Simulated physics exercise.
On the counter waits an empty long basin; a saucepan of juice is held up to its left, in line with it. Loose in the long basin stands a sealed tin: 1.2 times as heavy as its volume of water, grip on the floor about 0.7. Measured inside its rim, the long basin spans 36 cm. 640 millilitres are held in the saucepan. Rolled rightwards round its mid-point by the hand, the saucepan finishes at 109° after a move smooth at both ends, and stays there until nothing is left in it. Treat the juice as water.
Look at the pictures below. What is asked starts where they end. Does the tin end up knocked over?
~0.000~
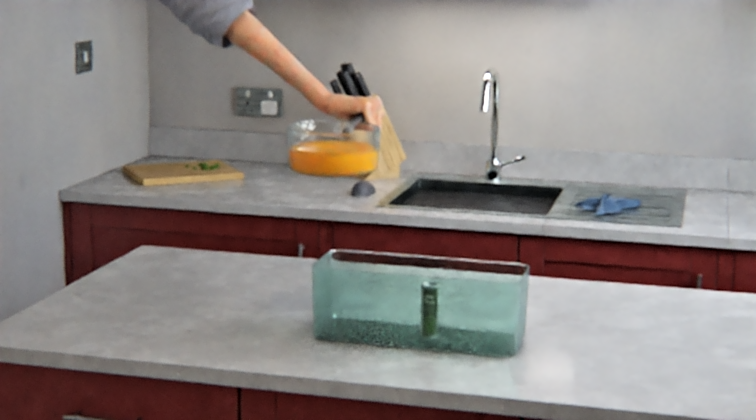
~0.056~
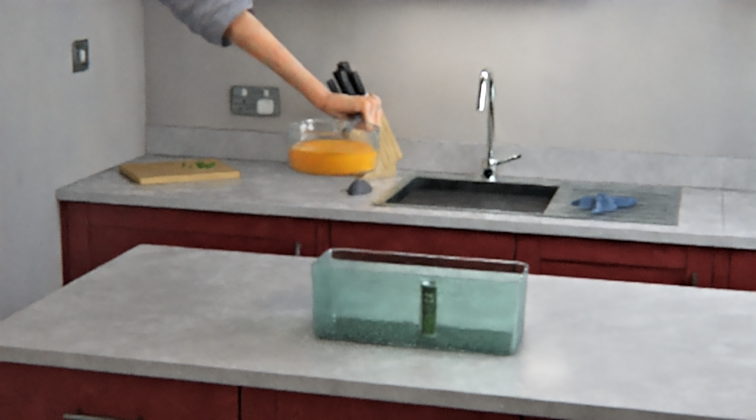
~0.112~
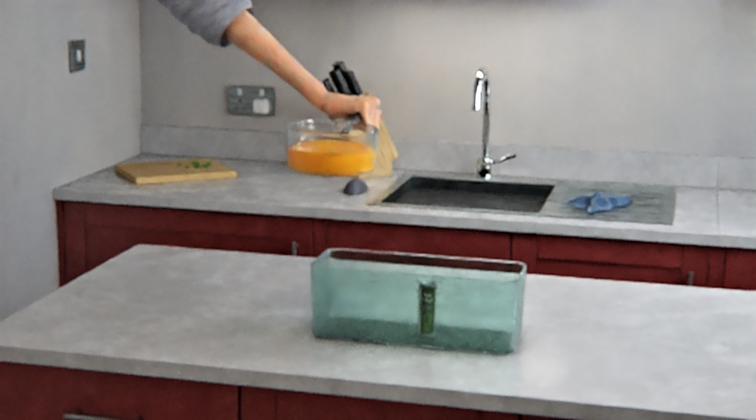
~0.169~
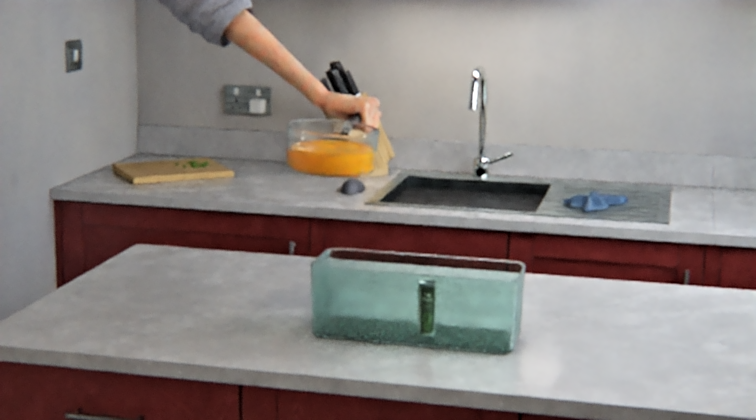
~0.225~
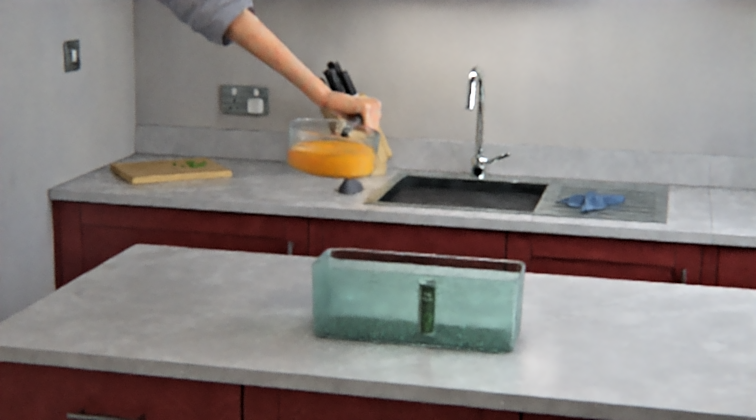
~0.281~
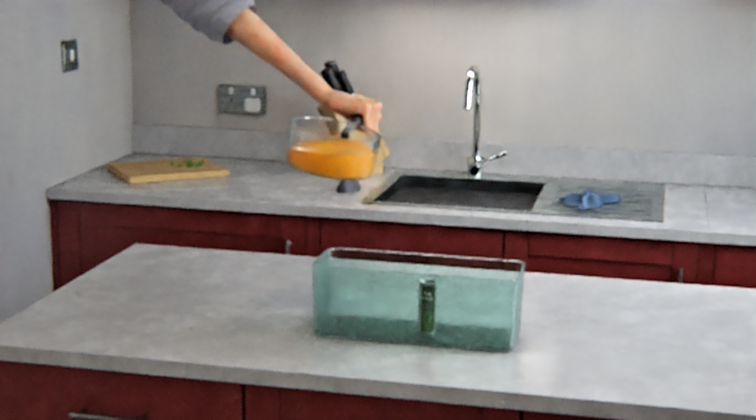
Watch, it's going to keep its feet.
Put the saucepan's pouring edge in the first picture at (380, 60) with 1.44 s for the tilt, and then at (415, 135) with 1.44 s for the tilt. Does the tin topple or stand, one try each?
Try 1: Tipped over; try 2: Still standing.
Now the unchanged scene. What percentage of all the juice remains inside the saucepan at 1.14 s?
Around 12 in a hundred.
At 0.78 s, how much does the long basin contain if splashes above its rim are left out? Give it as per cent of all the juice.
At that time the basin holds about 3 per cent of the liquid.
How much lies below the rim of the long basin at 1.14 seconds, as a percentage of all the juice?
The share is close to 70 percent.
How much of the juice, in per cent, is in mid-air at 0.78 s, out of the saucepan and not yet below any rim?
Around 28 percent.
Then, 0.78 s in, the tilt is 62° and 68 per cent is still to pour; the tin stands where it began.
Then, 1.14 s in, the tilt is 98° and 13 per cent is still to pour; the tin stands where it began.
Then, 1.52 s in, the tilt is 109° and 0 per cent is still to pour; the tin stands where it began.
Then, 1.94 s in, the tilt is 109° and 0 per cent is still to pour; the tin stands where it began.
Finally, the tin stands where it began.
